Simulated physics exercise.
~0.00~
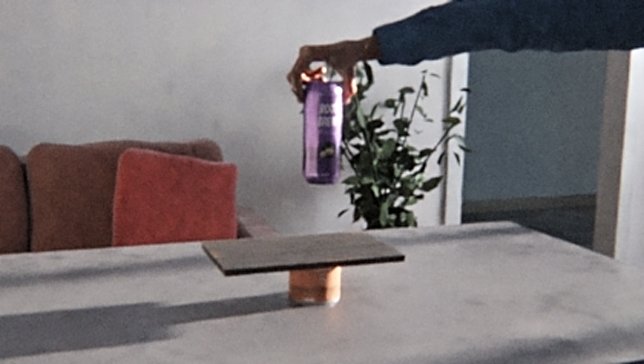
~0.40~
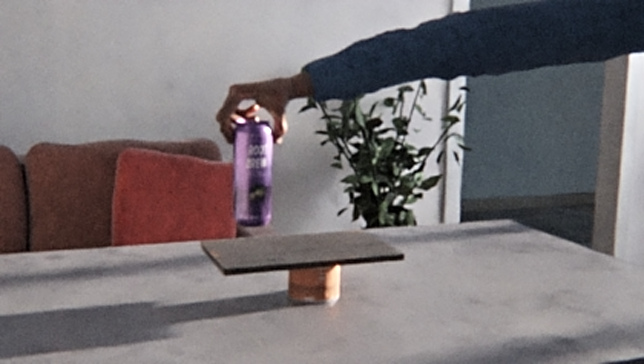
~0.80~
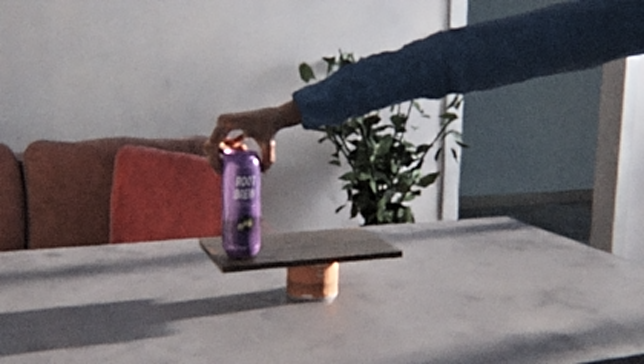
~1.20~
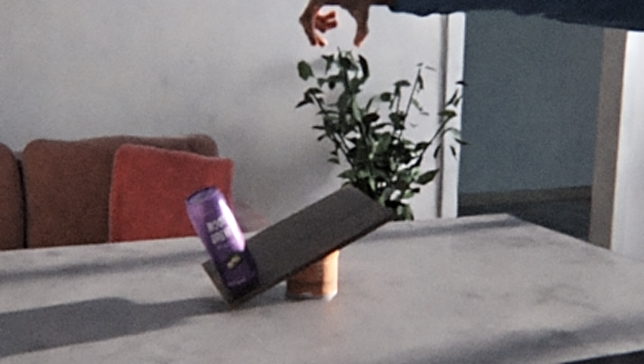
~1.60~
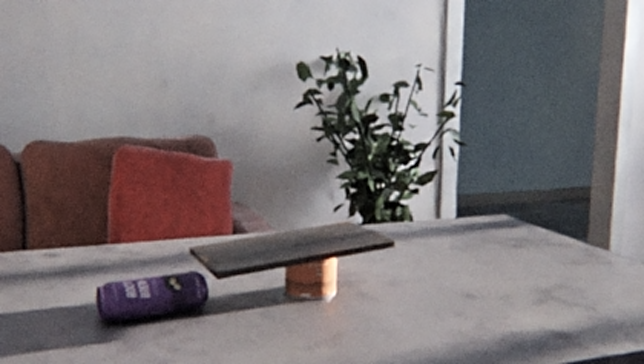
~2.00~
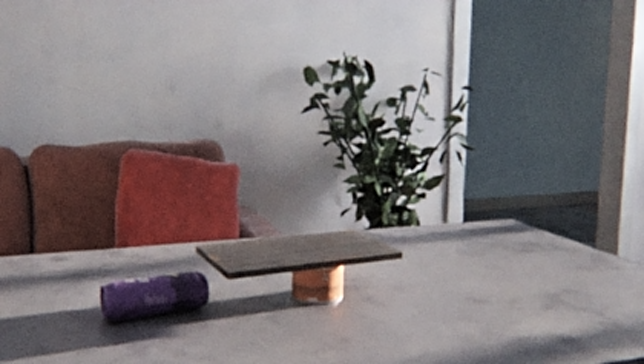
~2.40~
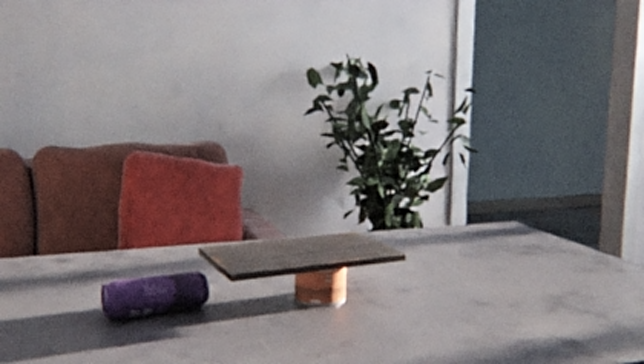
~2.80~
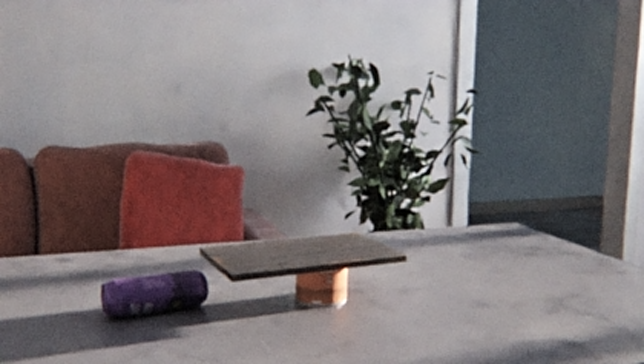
On a grey table, a hand setting a purple can on a board's left end, the board tipping and the can falling onto its side.
